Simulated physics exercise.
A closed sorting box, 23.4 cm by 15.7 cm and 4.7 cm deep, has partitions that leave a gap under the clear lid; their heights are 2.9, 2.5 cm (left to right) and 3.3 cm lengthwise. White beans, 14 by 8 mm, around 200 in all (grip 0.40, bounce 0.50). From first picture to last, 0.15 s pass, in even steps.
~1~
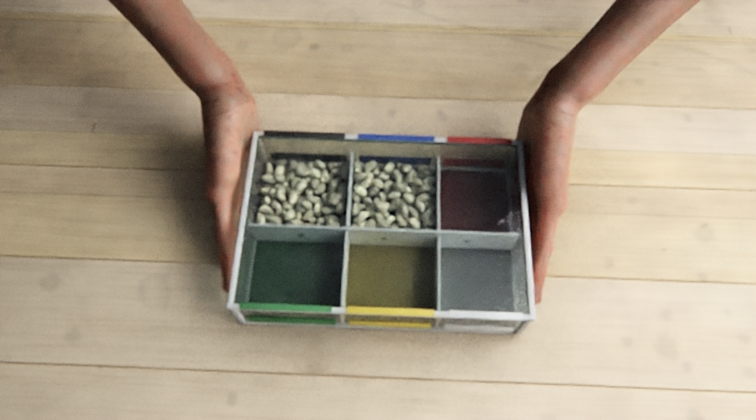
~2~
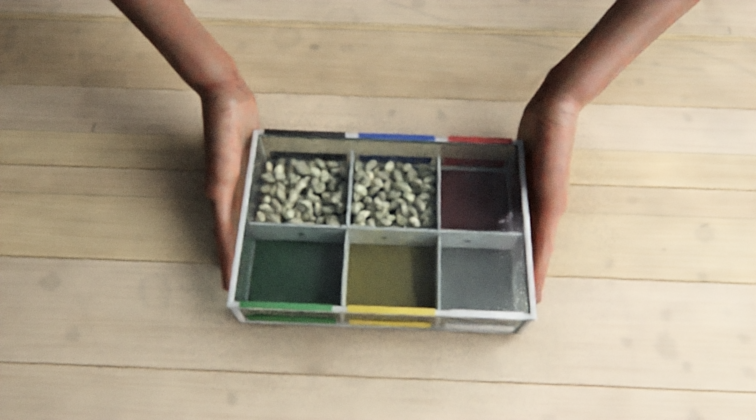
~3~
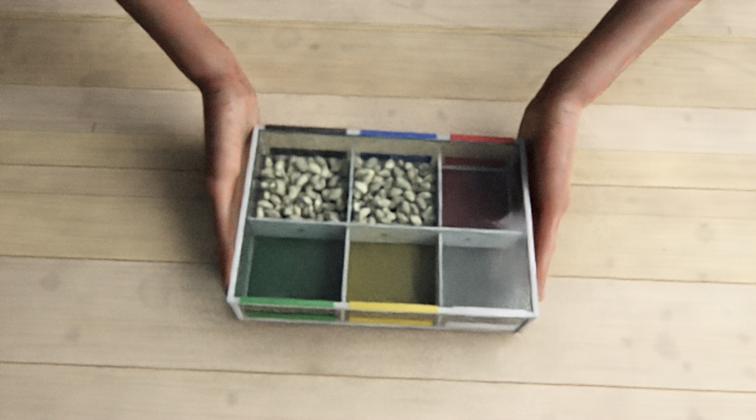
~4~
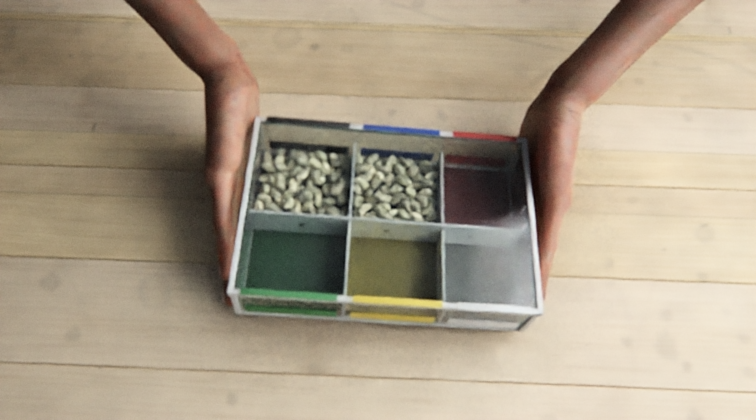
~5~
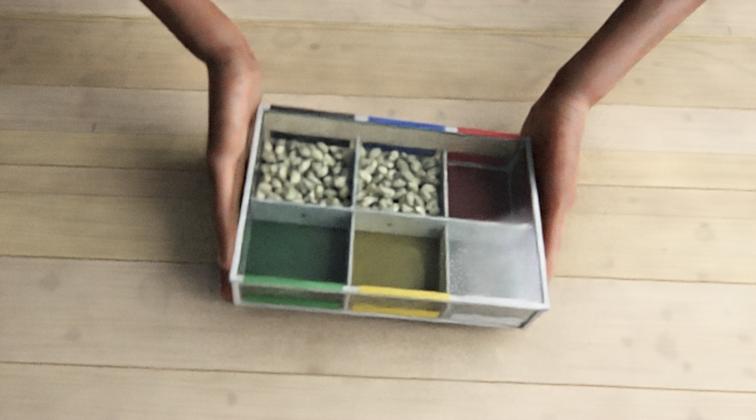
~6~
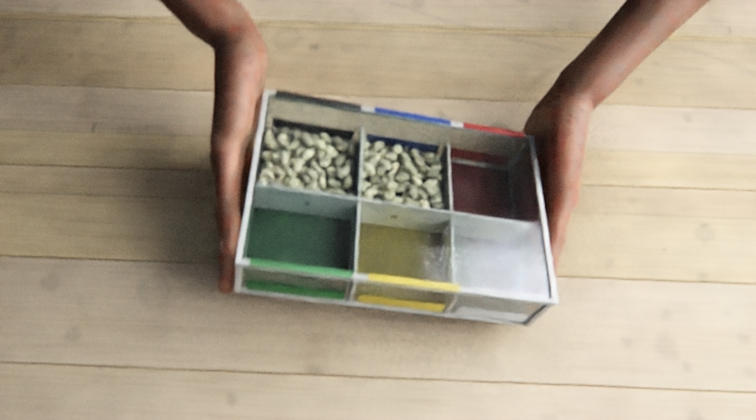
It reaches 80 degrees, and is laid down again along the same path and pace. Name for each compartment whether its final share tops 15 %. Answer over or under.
Red: Over, blue: Over, green: Under, yellow: Under, white: Under, black: Over.
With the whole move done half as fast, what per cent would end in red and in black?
Red 35; black 30.
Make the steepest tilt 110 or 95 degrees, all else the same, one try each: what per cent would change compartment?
About 60 and 45 per cent.
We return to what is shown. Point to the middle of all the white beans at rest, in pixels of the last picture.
Near (397, 186).
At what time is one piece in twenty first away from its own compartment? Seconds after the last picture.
At about 0.45 s.
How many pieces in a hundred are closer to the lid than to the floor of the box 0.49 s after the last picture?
Some 50 per cent.
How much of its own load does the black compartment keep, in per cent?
Some 70 per cent.
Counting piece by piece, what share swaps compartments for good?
Some 35 per cent.
Then, 0.49 s after the last picture, tilt 80 degrees; red 5 %, blue 50 %, black 45 %.
Then, 0.82 s after the last picture, tilt 34 degrees; red 20 %, blue 45 %, black 35 %.
Then, 1.24 s after the last picture, tilt 0 degrees; red 20 %, blue 40 %, black 35 %.
In the end, red 20 %, blue 40 %, green 0 %, yellow 0 %, white 0 %, black 35 %.
